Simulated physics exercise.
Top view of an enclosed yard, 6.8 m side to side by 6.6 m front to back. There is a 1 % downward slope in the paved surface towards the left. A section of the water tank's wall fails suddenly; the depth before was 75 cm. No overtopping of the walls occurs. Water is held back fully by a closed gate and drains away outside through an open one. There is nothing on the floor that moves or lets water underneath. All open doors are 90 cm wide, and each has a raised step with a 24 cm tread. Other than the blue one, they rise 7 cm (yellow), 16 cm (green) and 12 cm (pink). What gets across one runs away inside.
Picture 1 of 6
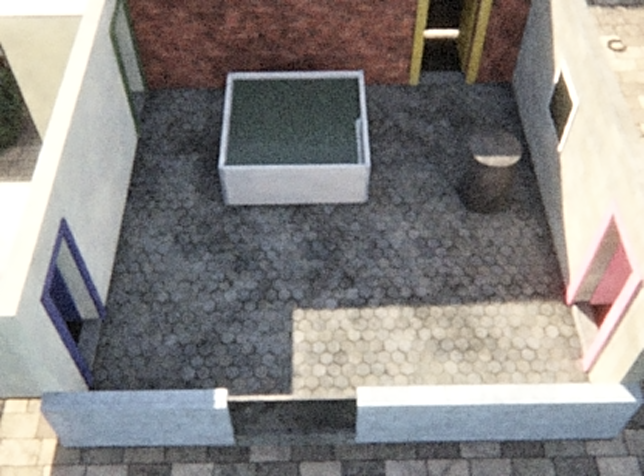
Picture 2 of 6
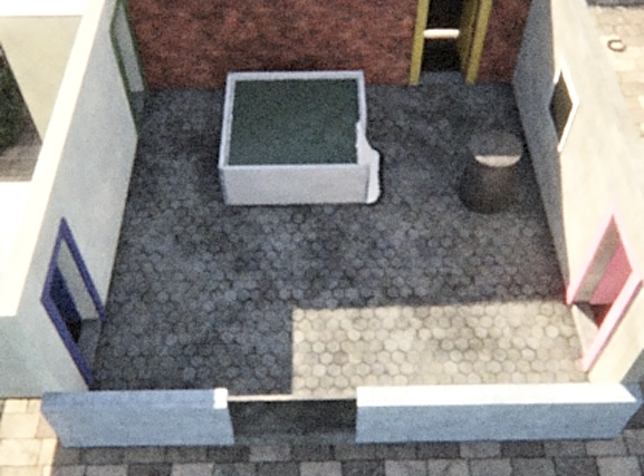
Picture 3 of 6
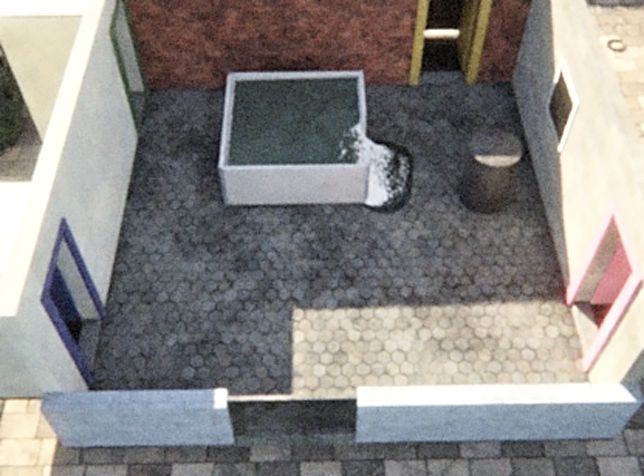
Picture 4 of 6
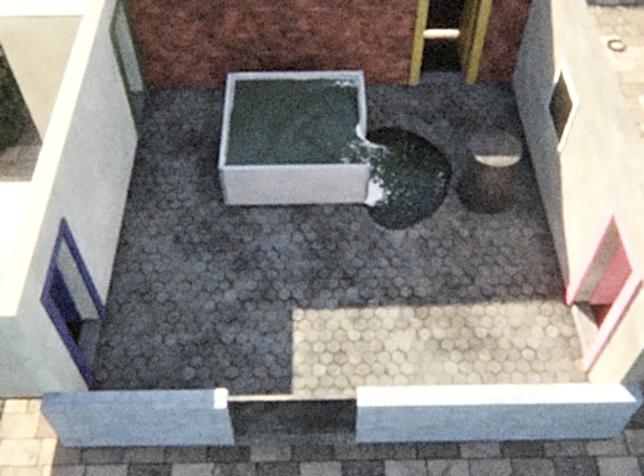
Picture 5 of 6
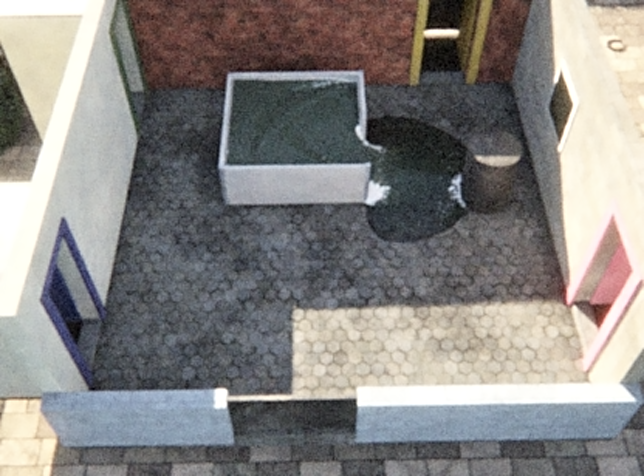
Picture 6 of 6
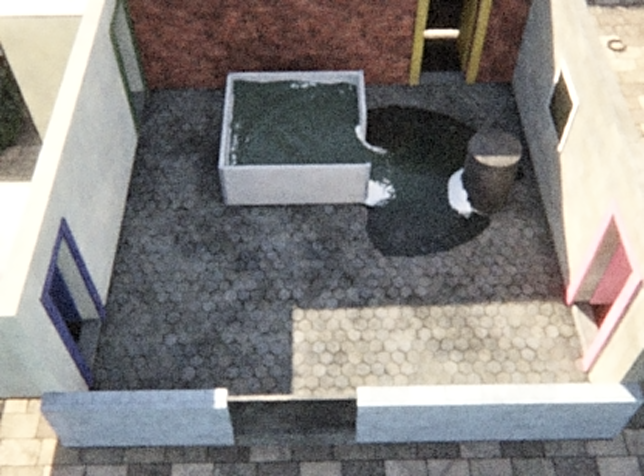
Square water tank bursting at its right side, dark water gushing onto the courtyard paving, spreading outward and foaming around a round pillar.
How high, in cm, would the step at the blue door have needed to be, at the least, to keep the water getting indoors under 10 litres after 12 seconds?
About 12.5 cm.
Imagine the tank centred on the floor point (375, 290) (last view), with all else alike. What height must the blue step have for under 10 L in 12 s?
11.0 cm or thereabouts.
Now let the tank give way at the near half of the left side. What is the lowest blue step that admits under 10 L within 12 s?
You'd want it roughly 16 centimetres tall.
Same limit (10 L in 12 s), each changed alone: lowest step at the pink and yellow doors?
You'd want about 15 centimetres at pink and about 15 centimetres at yellow.
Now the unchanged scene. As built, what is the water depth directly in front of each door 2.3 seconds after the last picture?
Door by door in centimetres - blue 0, yellow 12, green 0, pink 15.
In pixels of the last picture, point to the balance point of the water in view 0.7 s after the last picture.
It lies near (337, 163) in the last picture.
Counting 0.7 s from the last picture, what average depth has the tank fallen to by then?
It averages close to 54 centimetres.
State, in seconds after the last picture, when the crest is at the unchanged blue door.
I'd say near 9.5 seconds.
Then, 0.7 s after the last picture water covers 25 % of the floor, deepest (45 cm) near (455, 188); it has not reached the blue door.
Then, 2.3 s after the last picture water covers 40 % of the floor, deepest (37 cm) near (496, 86); it has not reached the blue door.
Then, 11.3 s after the last picture water covers 100 % of the floor, deepest (18 cm) near (148, 93); 13 cm at the blue door, 95 litres in over its 8 cm step.
At the blue door as built, the water peaked near 15 cm, 9.5 s after the last picture.
With a step of 10 cm, 49 litres would have come in within the 12 s; with 14 cm, 2 litres. So under 10 litres takes about 12.5 cm.
